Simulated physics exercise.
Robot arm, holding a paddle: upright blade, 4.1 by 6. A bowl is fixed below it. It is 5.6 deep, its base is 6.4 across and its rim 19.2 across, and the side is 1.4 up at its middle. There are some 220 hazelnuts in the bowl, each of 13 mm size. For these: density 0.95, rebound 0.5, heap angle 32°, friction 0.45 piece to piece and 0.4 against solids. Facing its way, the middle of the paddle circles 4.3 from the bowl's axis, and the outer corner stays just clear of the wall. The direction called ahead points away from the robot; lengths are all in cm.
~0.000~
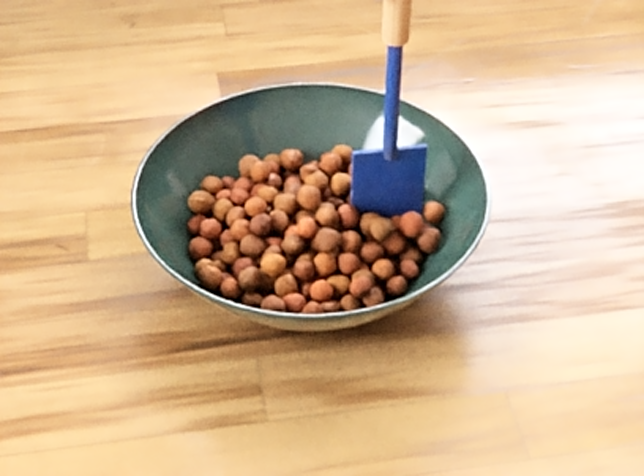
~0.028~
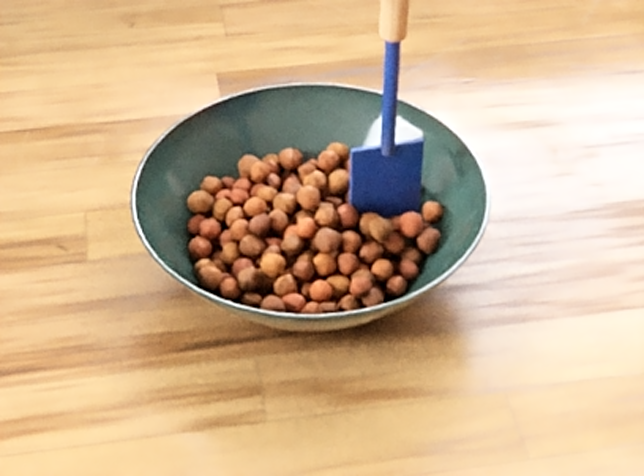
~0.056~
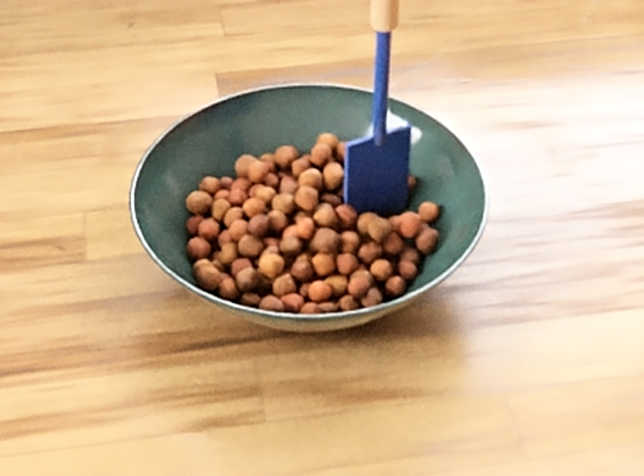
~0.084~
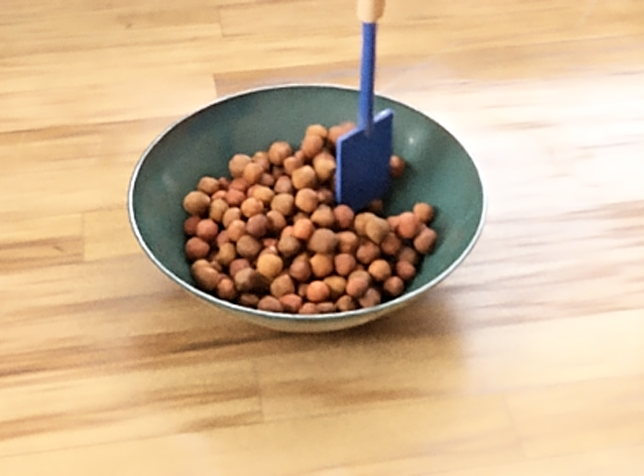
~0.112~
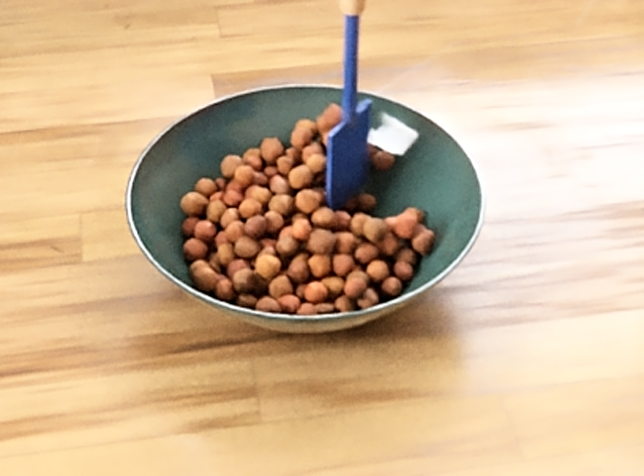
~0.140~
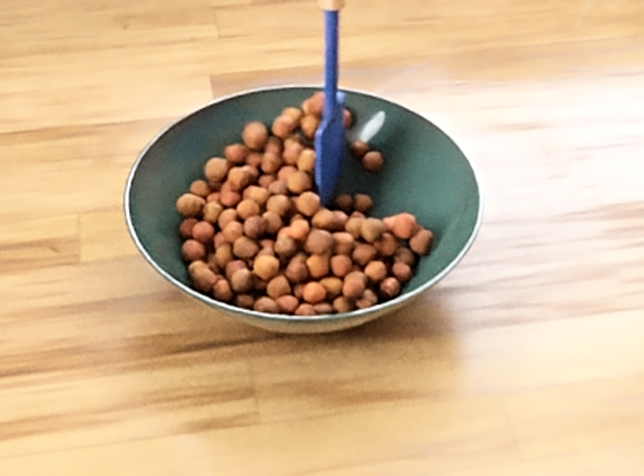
To begin with, a blue paddle with a pale wooden handle stands upright among round brown nuts in a green bowl on a wooden surface. It sweeps leftward and slightly back through them, turning until its blade is nearly edge-on, while nuts pile up toward the back and green bowl shows behind it.
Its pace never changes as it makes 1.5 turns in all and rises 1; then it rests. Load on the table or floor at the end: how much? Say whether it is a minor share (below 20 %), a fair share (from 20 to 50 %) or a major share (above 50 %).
A minor share.
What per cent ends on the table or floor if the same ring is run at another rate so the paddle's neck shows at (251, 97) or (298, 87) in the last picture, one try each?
Around 40 and 20 percent, in that order.
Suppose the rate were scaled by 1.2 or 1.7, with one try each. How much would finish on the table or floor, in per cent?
Around 10 percent on the first try and 30 percent on the second.
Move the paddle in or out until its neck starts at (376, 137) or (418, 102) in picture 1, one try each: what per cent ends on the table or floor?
Around 5 per cent on the first try, around 10 per cent on the second.
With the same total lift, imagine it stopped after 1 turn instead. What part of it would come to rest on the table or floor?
5 %.
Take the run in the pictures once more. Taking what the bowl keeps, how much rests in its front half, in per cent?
Close to 60 in a hundred.
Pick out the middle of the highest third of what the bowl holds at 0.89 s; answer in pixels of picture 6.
Around (286, 156).
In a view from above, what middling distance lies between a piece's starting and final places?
Distance: Close to 8 cm.
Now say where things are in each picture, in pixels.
The paddle neck at (391, 127), 0° round; upper third of the load around (305, 221), from x 200 to 435, top at y 155; 221 in the bowl, in the first frame.
The paddle neck at (389, 122), 5° round; upper third of the load around (305, 220), from x 200 to 430, top at y 155, in the second frame.
The paddle neck at (380, 112), 18° round; upper third of the load around (307, 214), from x 195 to 430, top at y 145, in the third frame.
The paddle neck at (367, 103), 32° round; upper third of the load around (303, 212), from x 195 to 425, top at y 135, in the fourth frame.
The paddle neck at (350, 95), 46° round; upper third of the load around (300, 204), from x 190 to 425, top at y 120, in the fifth frame.
The paddle neck at (331, 90), 60° round; upper third of the load around (289, 199), from x 185 to 425, top at y 105; 221 in the bowl, in the sixth frame.
After 0.51 s, 248° round, highest piece 7 above the table; 216 in the bowl, 3 on the table or floor, 2 in flight or on the tool.
After 0.89 s, 76° round, highest piece 7 above the table; 208 in the bowl, 13 on the table or floor.
After 1.27 s, 180° round, highest piece 6 above the table; 202 in the bowl, 18 on the table or floor, 1 in flight or on the tool.
After 1.97 s, 180° round, highest piece 6 above the table; 202 in the bowl, 19 on the table or floor.
In the end, 202 in the bowl, 19 on the table or floor. That is 9 % on the table or floor.
